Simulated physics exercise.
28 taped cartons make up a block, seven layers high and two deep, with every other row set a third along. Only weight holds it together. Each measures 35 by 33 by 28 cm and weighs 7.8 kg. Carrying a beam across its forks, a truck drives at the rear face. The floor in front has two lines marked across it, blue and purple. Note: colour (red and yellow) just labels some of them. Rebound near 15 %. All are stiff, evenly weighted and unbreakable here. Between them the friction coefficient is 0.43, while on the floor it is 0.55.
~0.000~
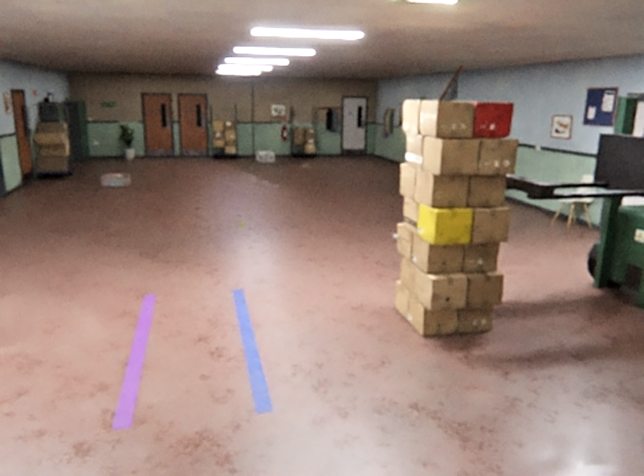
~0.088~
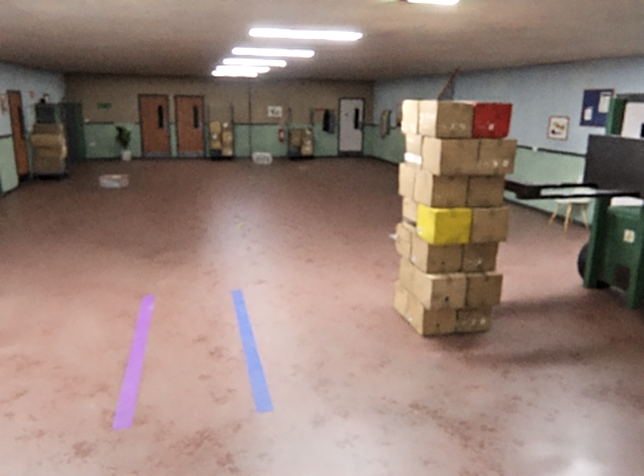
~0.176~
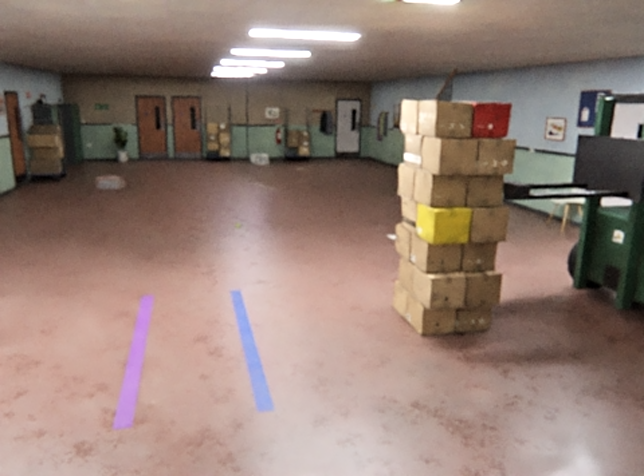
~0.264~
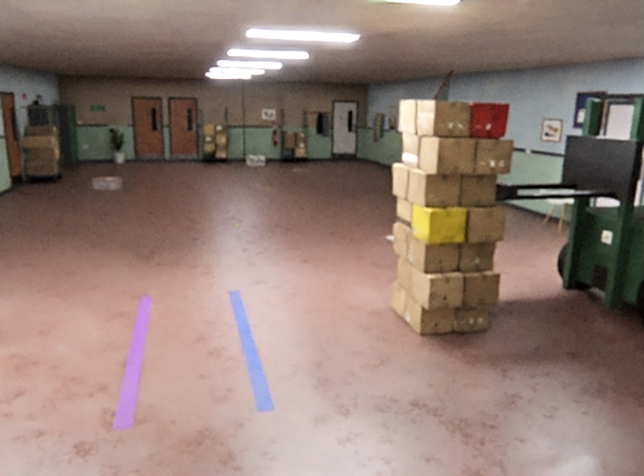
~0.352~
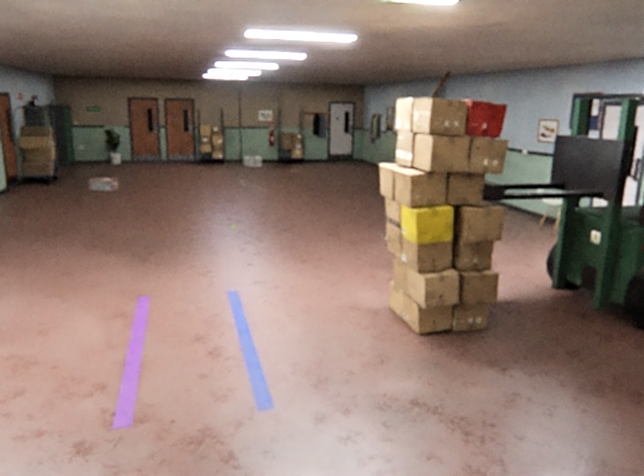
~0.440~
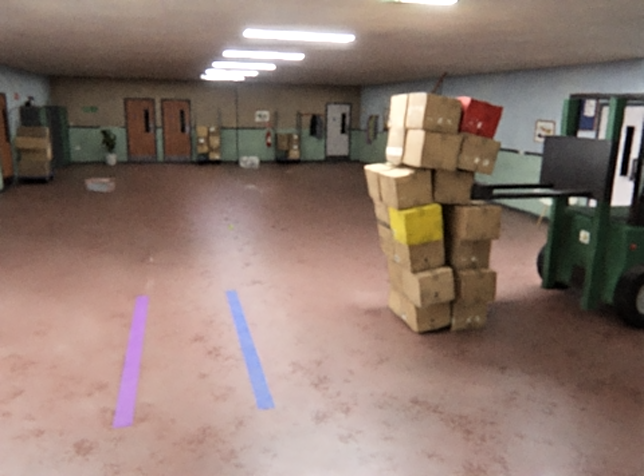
A green forklift-like truck moves in from the right toward a tall stack of cardboard cartons, one yellow and one red, in a wide room with purple and blue floor lines. Its raised beam meets the stack, shoving the middle cartons left, and then the upper layers shift and lean unevenly.
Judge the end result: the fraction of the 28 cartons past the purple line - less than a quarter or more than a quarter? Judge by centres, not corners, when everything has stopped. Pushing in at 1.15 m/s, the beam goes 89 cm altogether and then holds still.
My judgement: Fewer than one in four.
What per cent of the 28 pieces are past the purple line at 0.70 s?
By then, 0 per cent.
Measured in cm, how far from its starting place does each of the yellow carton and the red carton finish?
Estimate: Yellow near 160 cm, red near 60 cm.
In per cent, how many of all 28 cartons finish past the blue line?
Share past the line: Some 20 %.
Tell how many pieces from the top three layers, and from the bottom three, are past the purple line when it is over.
That's 1 up top and 0 at the bottom.
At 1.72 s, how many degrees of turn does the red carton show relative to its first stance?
Its tilt comes to about 90° at that moment.
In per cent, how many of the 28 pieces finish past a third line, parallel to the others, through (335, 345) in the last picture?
Roughly 45 percent.
By 0.70 s, none of the 28 cartons past the purple line, 26 disturbed; red carton tilted 38°, 10 cm lower; yellow carton tilted 27°.
By 1.02 s, none of the 28 cartons past the purple line, 25 disturbed; red carton on its side; yellow carton tilted 65°, 52 cm lower.
By 1.72 s, none of the 28 cartons past the purple line, 25 disturbed; red carton on its side; yellow carton on its side.
When it is over (3.1 s), 1 of the 28 cartons past the purple line; red carton on its side; yellow carton on its side. That is 4 per cent. In pixels of the last frame, middles, red carton near (457, 185), yellow carton near (278, 325).
